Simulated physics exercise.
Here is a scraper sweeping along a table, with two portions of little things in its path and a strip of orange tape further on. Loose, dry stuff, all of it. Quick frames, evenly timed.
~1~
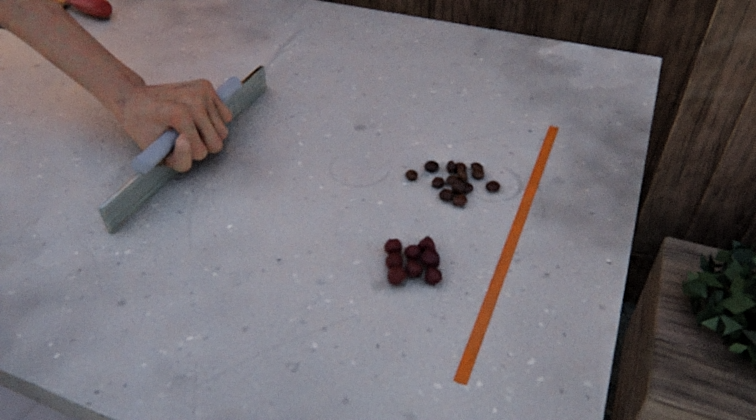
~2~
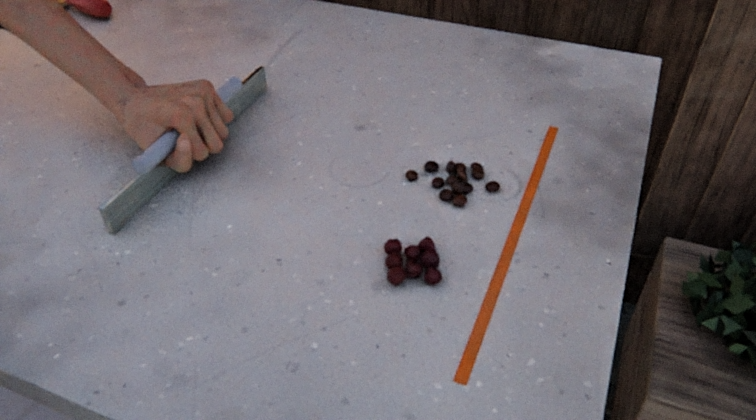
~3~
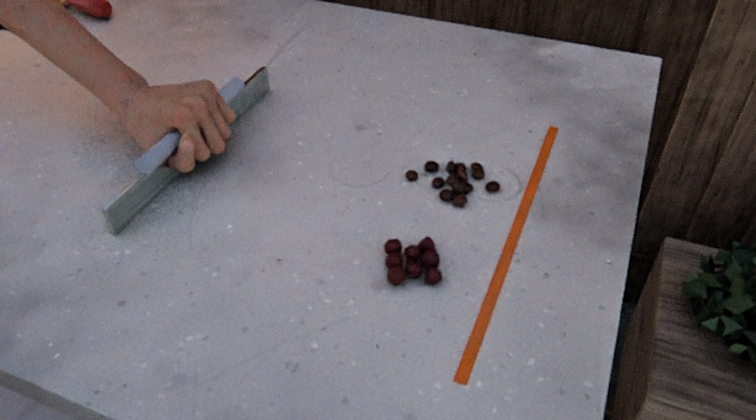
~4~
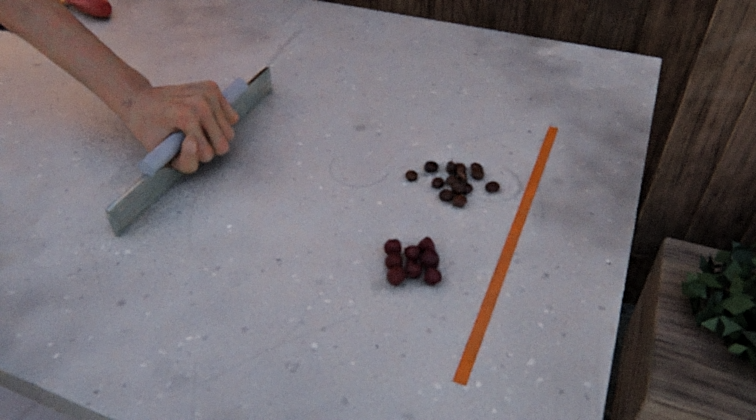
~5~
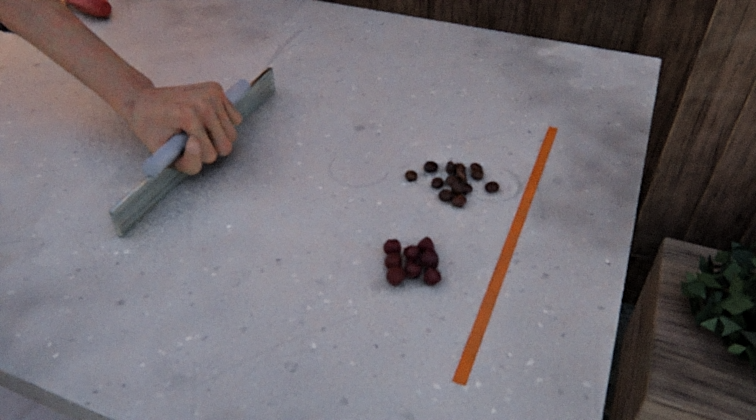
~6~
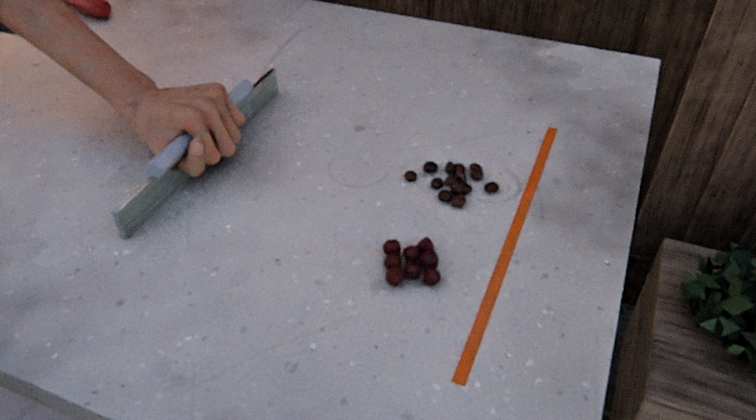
A hand-held scraper edges very slightly right across a pale table, while two dark handfuls stay still.
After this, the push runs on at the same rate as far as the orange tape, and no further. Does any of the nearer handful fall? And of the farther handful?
So the nearer handful all stays aboard, and as for the farther handful, it all stays aboard.
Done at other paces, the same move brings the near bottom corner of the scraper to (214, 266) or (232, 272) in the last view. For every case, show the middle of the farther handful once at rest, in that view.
Around (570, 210), then around (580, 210).
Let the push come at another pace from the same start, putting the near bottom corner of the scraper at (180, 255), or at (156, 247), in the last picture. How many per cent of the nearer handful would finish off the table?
Lab note: Try 1 0 in a hundred, try 2 0 in a hundred.
Then, 2.19 s later than the last frame, scraper still moving, near (354, 167); nearer handful all on the table, its front near (433, 276); farther handful all on the table, its front near (491, 187).
Then, 4.41 s later than the last frame, scraper stopped at the orange tape; nearer handful all on the table, its front near (548, 302); farther handful all on the table, its front near (566, 206).
When it is over, scraper stopped at the orange tape; nearer handful all on the table, its front near (548, 302); farther handful all on the table, its front near (566, 206).
